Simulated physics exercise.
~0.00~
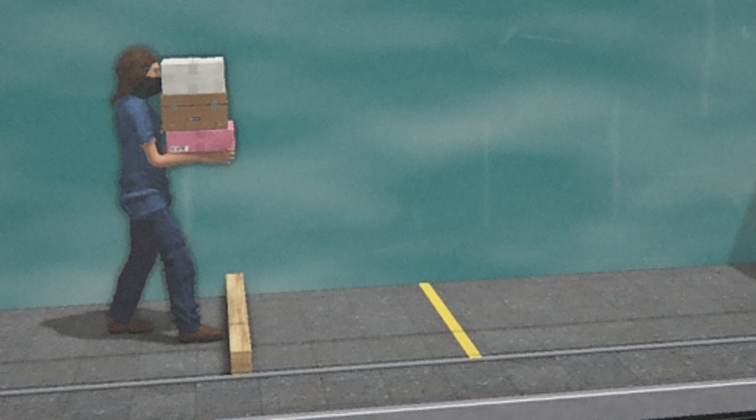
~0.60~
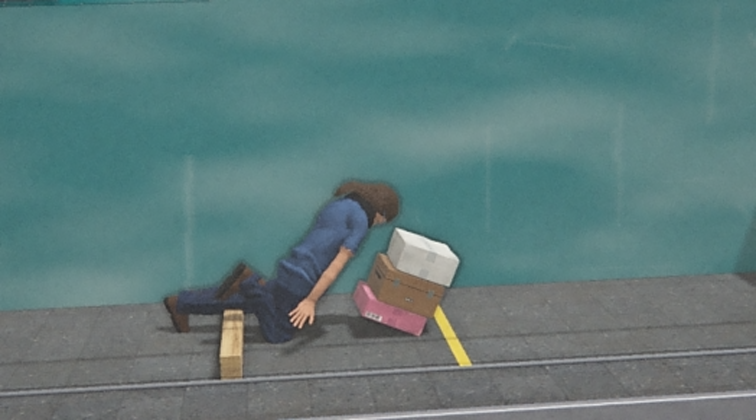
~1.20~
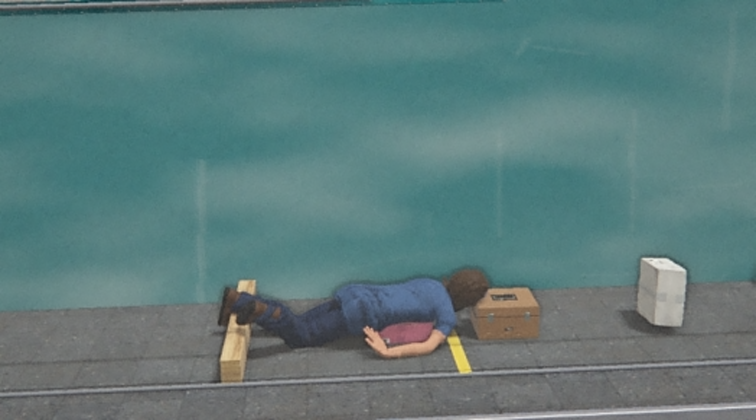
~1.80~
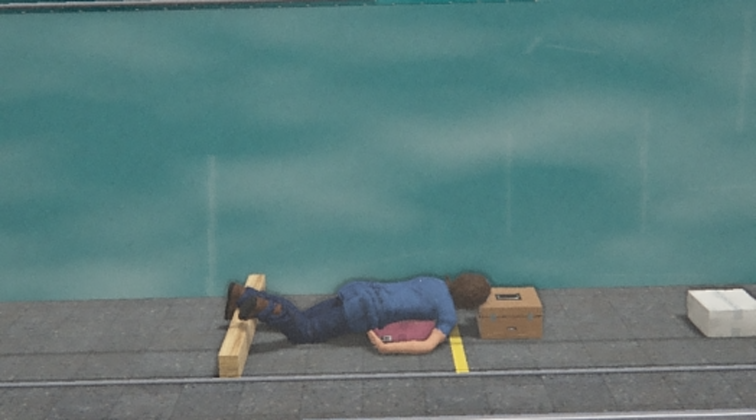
A person carrying three stacked boxes tripped over a low wooden beam and toppled forward to the right, ending face down on top of the pink box, while the brown one landed just past the yellow line and the white one tumbled farther right.
